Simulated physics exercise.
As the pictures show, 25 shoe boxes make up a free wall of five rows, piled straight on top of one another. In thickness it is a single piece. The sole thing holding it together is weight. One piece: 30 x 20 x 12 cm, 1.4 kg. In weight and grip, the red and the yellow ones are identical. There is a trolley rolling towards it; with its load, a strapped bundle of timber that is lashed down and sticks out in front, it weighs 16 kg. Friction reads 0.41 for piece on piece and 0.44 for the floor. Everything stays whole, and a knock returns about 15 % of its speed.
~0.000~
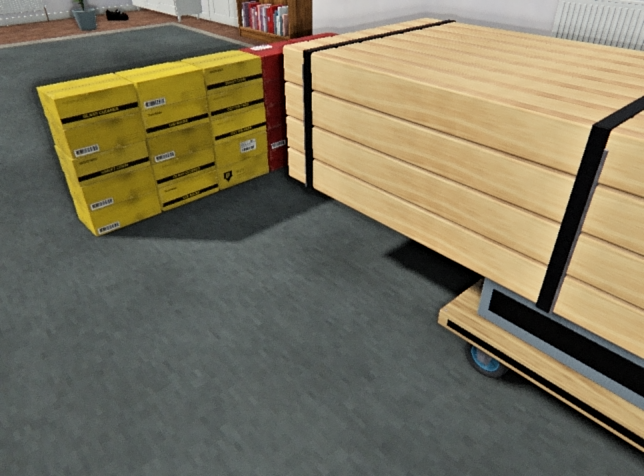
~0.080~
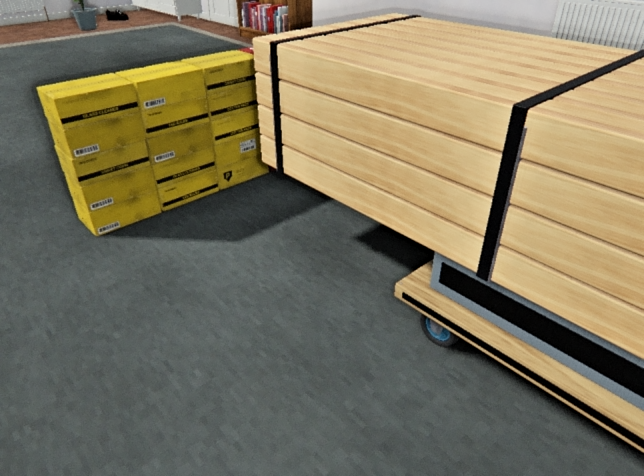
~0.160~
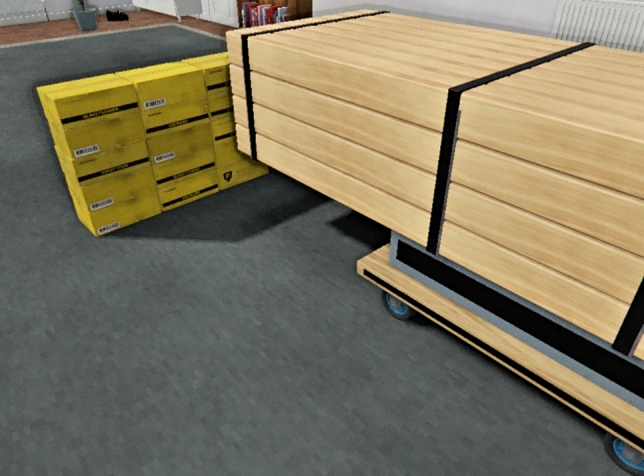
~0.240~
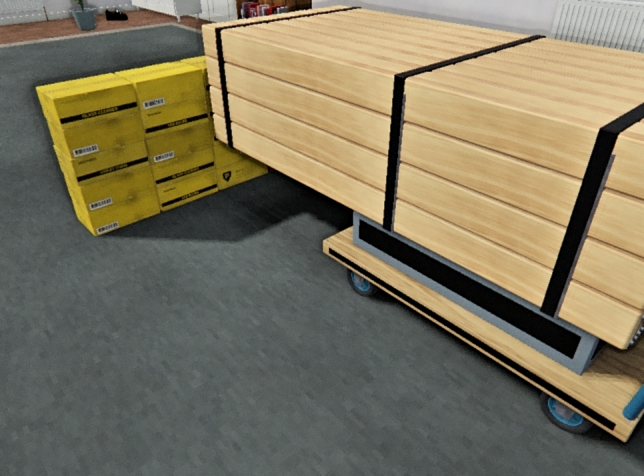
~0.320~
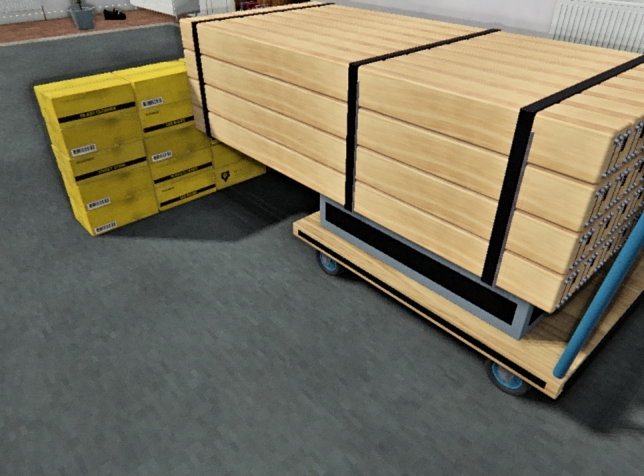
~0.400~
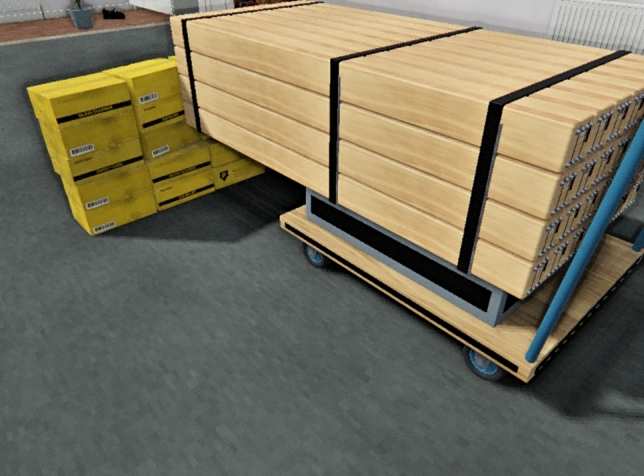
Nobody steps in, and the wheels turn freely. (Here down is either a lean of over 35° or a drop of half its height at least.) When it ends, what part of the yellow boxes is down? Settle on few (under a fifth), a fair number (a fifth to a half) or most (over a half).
Verdict: A fair number.
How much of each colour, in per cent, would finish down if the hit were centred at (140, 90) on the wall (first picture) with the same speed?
Red 0 %, yellow 70 %.
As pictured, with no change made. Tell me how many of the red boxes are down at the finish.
Looking at red, I make it 6 down at the end.
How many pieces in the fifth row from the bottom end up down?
The number that finish down is 4.
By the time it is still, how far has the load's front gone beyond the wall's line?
Roughly 75 centimetres past it.
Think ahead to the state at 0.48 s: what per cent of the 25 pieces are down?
By then 0 %.
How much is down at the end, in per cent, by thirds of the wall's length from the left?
Per cent - left 30, middle 60, right 60.
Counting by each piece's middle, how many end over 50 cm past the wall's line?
Around 10, give or take.
After 0.48 s, load 14 cm past the wall's line, still rolling; none of the 15 yellow boxes down (0 of 25 in all colours); top yellow box 9° from how it stood; top red box 14° from how it stood.
After 0.64 s, load 23 cm past the wall's line, still rolling; 6 of the 15 yellow boxes down (9 of 25 in all colours); top yellow box 43° from how it stood, 8 cm lower; top red box 46° from how it stood, 16 cm lower.
After 0.82 s, load 34 cm past the wall's line, still rolling; 6 of the 15 yellow boxes down (12 of 25 in all colours); top yellow box on its side; top red box on its side.
After 1.10 s, load 48 cm past the wall's line, still rolling; 6 of the 15 yellow boxes down (12 of 25 in all colours); top yellow box upside down; top red box upside down.
In the end (2.2 s), load 76 cm past the wall's line, stopped; 6 of the 15 yellow boxes down (12 of 25 in all colours); top yellow box upside down; top red box upside down. That is 40 per cent. From the last view, middles, top yellow box near (70, 148), top red box near (182, 105).
